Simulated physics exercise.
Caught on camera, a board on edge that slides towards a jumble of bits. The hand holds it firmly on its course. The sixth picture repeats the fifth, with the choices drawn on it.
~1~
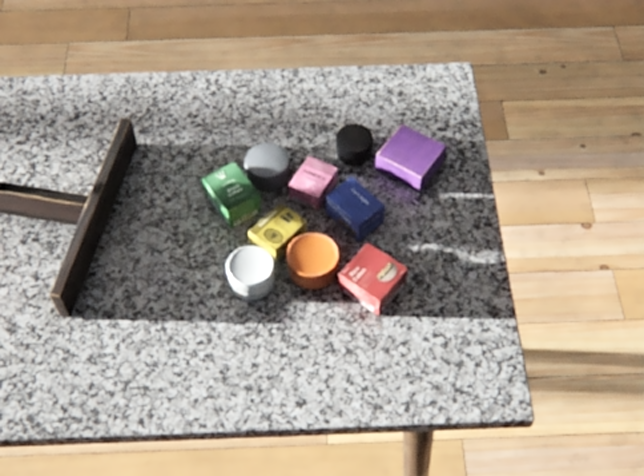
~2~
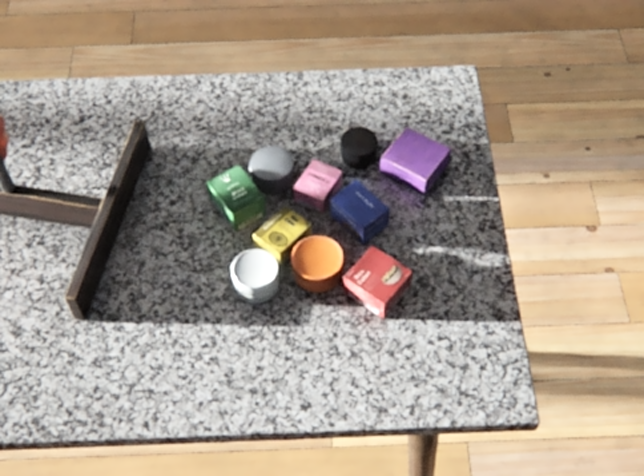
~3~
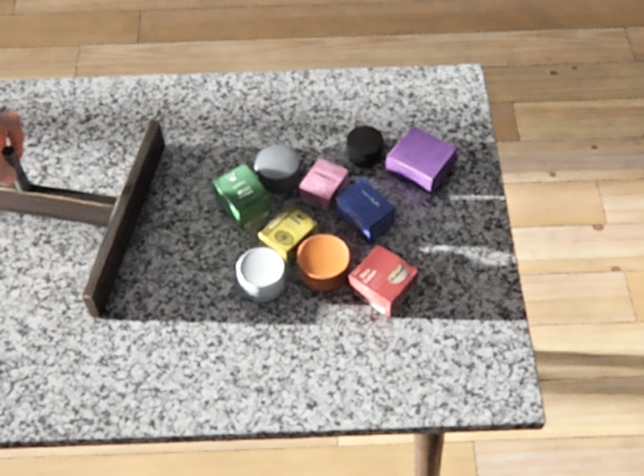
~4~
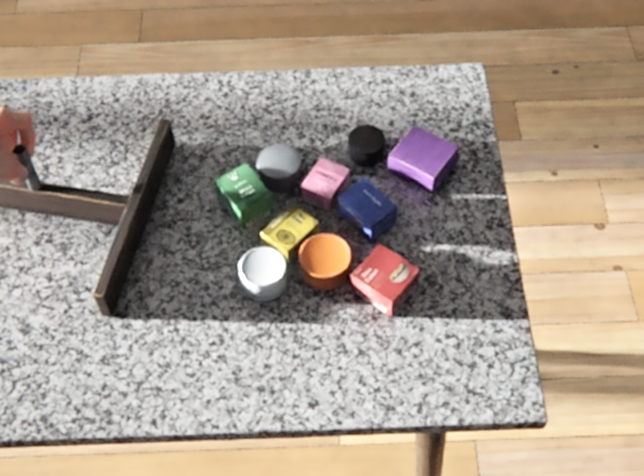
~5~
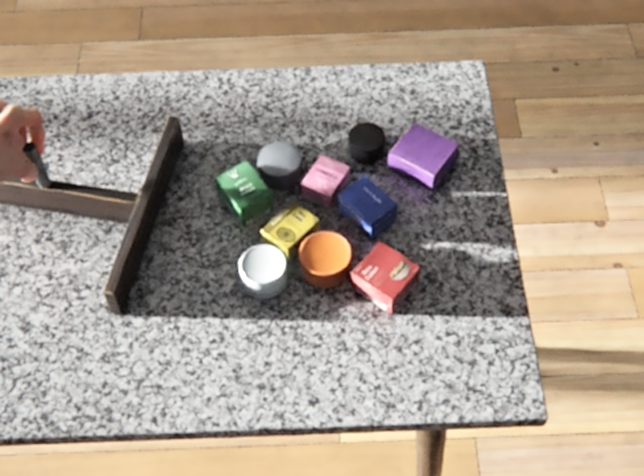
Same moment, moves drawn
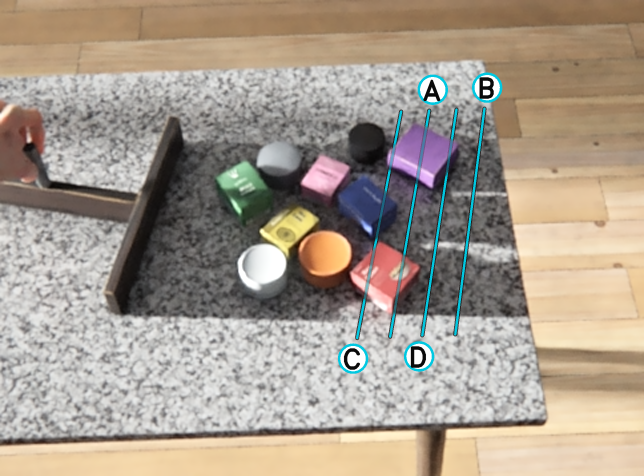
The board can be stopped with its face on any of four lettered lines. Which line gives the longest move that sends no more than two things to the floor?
Line D.
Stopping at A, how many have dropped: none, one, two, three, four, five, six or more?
By then, none.
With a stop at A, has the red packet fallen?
No.
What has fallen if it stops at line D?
It is the purple block.
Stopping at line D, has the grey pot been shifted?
Yes.
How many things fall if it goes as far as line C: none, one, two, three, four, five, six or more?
By then, none.
On the marked copy, A at (411, 215); B at (471, 212); C at (381, 216); D at (441, 214).
Taking D. A third of the way, board (249, 195); grey pot (293, 163); orange tub (330, 269).
Two thirds of the way, board (356, 191); purple block (445, 152); pink box (425, 191).
When it is over, board (439, 188); purple block over the edge; pink box (502, 198); one fallen.
As for the rest, A is within the limit but short; B drops four; C is within the limit but short.
